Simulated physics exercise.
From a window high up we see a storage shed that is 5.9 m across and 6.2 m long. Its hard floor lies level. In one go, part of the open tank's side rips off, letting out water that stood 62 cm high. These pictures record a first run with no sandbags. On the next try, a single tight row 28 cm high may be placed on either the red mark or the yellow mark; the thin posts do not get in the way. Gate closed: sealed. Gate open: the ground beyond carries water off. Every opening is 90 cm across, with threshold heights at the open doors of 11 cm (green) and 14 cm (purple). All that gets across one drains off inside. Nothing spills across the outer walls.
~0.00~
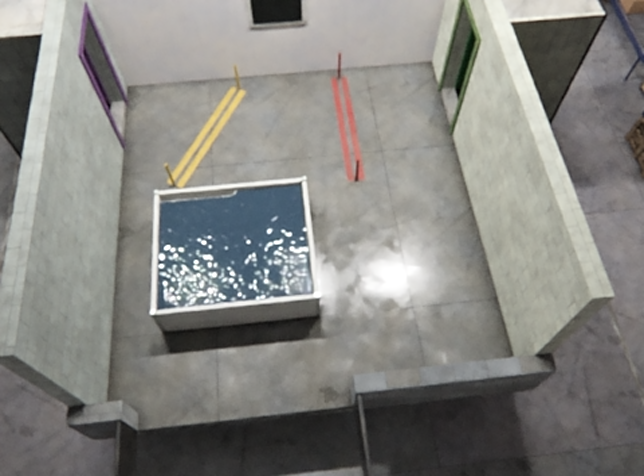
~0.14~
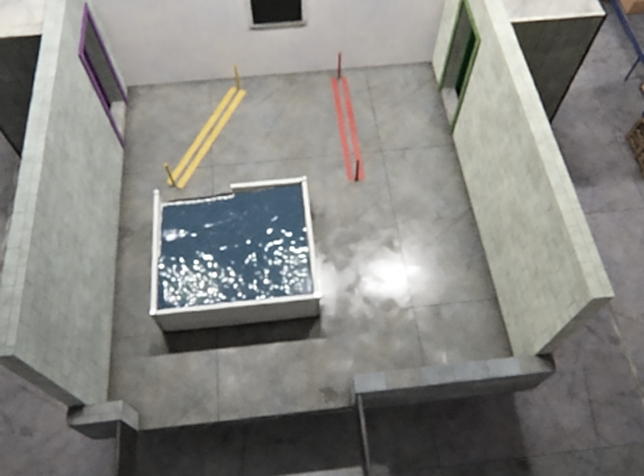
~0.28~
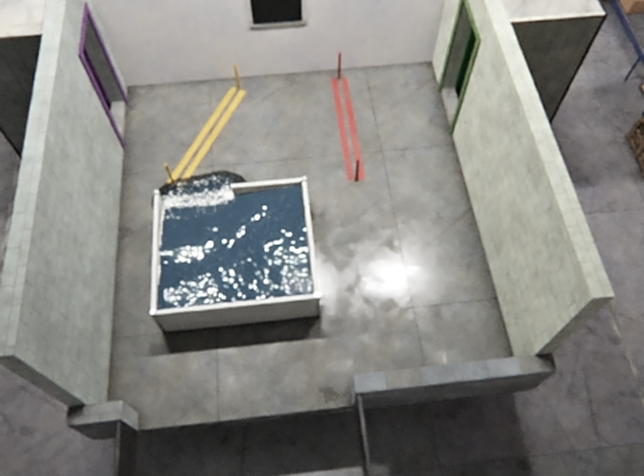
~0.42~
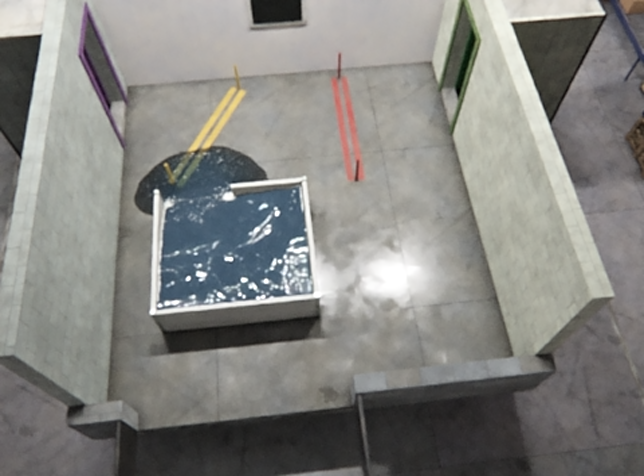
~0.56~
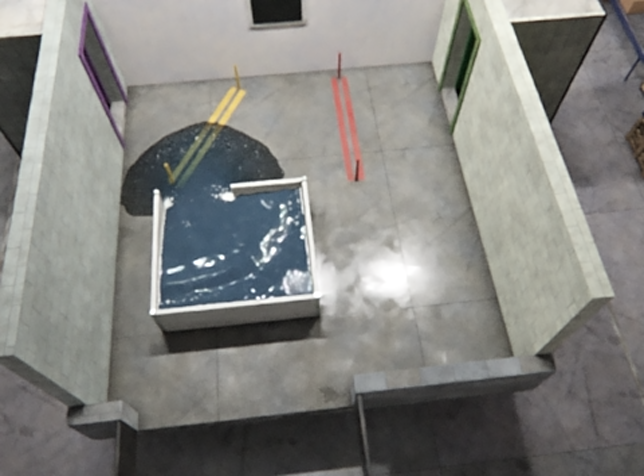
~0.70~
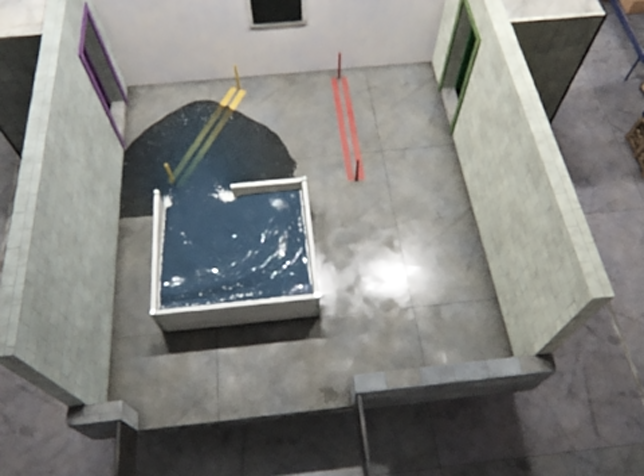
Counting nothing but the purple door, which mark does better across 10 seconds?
Yellow.
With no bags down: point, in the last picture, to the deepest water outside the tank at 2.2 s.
Near (138, 88).
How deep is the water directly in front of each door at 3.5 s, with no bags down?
Green 7 cm, purple 24 cm.
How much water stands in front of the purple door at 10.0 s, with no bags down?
8.5 cm.
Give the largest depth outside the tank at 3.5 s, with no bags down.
About 26 cm.
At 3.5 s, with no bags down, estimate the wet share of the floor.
I'd guess around 40 in a hundred.
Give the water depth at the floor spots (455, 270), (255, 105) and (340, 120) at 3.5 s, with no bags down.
Taking the spots in order, 0, 18 and 6 cm.
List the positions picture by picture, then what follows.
In the first picture, still water, 62 cm deep, in the open tank at (234, 244).
In the second picture, water pours out on the open tank's far side and has run 0.6 m, to a hidden place; typically 8 cm deep outside, 62 cm at the open tank's back.
In the third picture, the front is at a hidden place, 0.9 m from the gap on the open tank's far side; 0.9 m2 of floor is under water; 62 cm left at the back of the open tank.
In the fourth picture, water pours out on the open tank's far side and has run 1.4 m, to (212, 149); typically 7 cm deep outside, 62 cm at the open tank's back.
In the fifth picture, the front is at (212, 126), 1.9 m from the gap on the open tank's far side; 3.5 m2 of floor is under water; 60 cm left at the back of the open tank.
In the sixth picture, the front is at (205, 104), 2.4 m from the gap on the open tank's far side; 4.9 m2 of floor is under water; 55 cm left at the back of the open tank.
After 1.4 s water covers 25 % of the floor and is deepest (40 cm) near (128, 88) in the run without bags; in at the purple door, 0 L with no bags, 0 L with the row on red, 0 L on yellow.
After 2.2 s water covers 30 % of the floor and is deepest (44 cm) near (138, 88) in the run without bags; in at the purple door, 6 L with no bags, 9 L with the row on red, 0 L on yellow.
After 3.5 s water covers 40 % of the floor and is deepest (26 cm) near (128, 88) in the run without bags; in at the purple door, 59 L with no bags, 66 L with the row on red, 0 L on yellow.
After 6.0 s water covers 70 % of the floor and is deepest (18 cm) near (418, 65) in the run without bags; in at the purple door, 94 L with no bags, 98 L with the row on red, 1 L on yellow.
After 10.0 s water covers 95 % of the floor and is deepest (12 cm) near (498, 372) in the run without bags; in at the purple door, 97 L with no bags, 102 L with the row on red, 1 L on yellow.
